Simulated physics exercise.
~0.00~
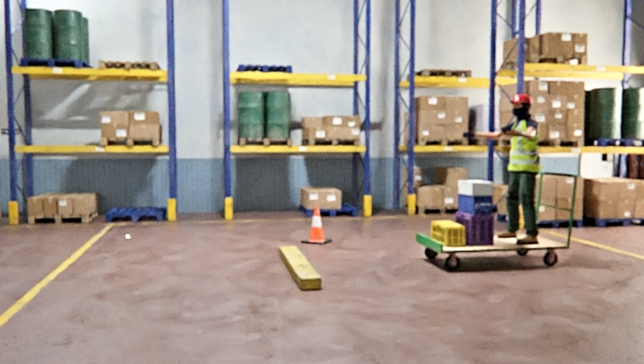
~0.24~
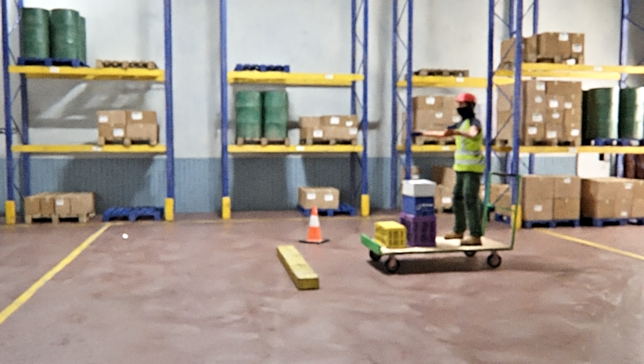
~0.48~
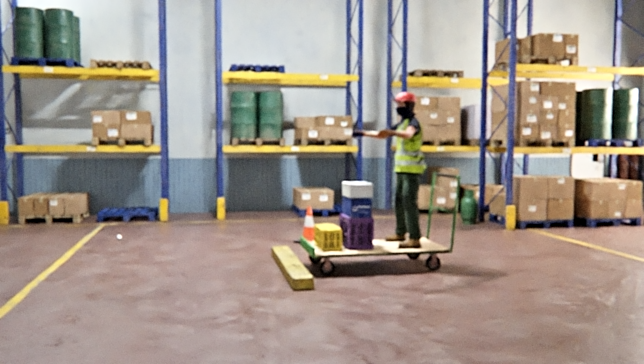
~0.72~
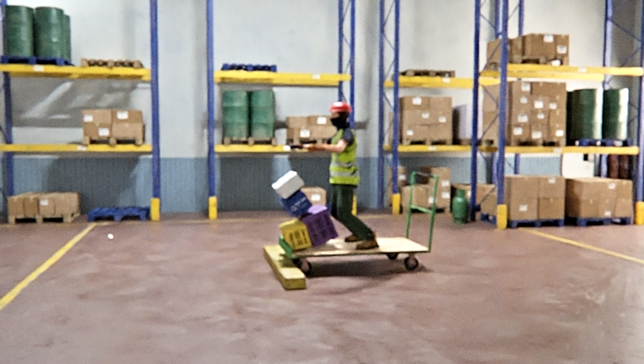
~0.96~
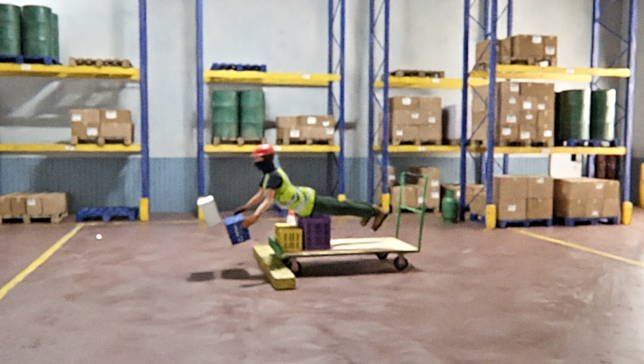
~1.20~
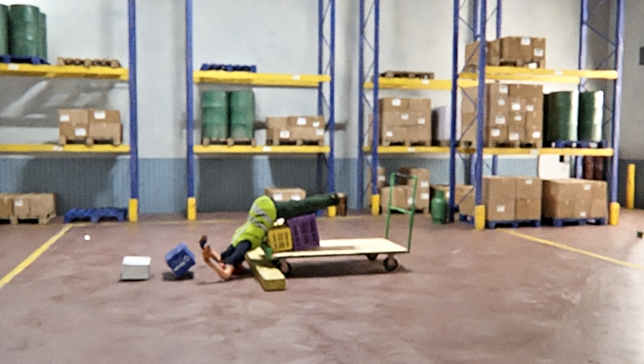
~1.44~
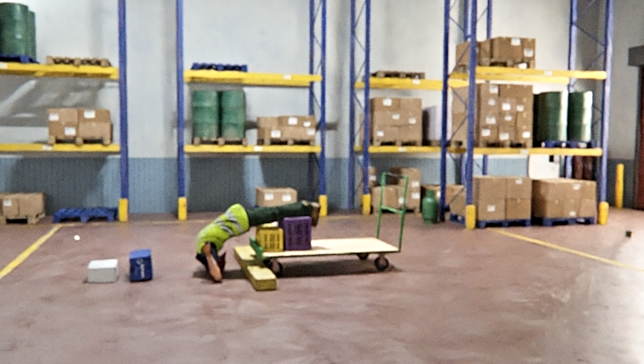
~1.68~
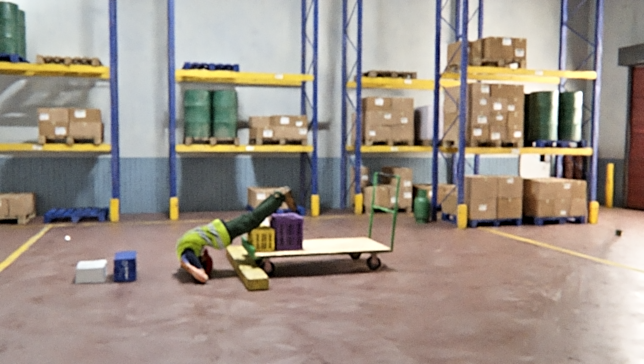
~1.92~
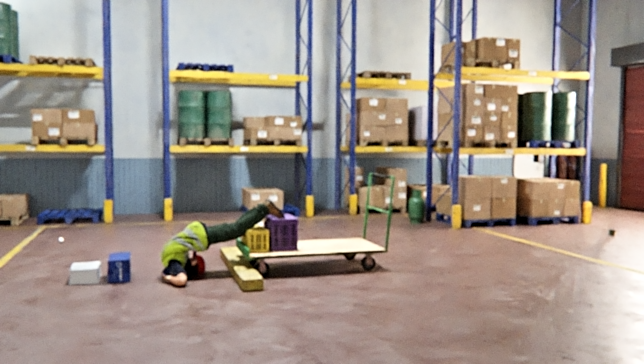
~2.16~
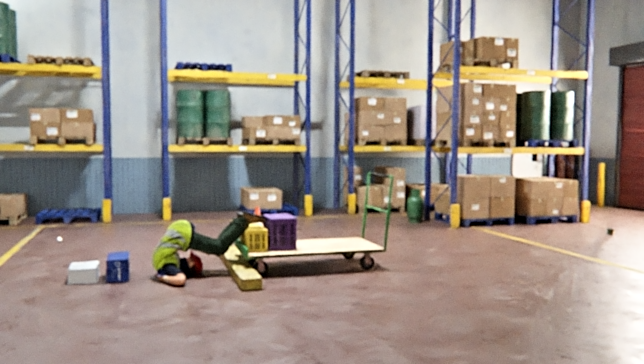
In this clip, a worker in a red helmet rides a flat cart of crates and boxes leftward until it stops against a yellow sill; the worker pitches over the front and ends folded on the floor, legs on the cart, beside the fallen white and blue boxes.
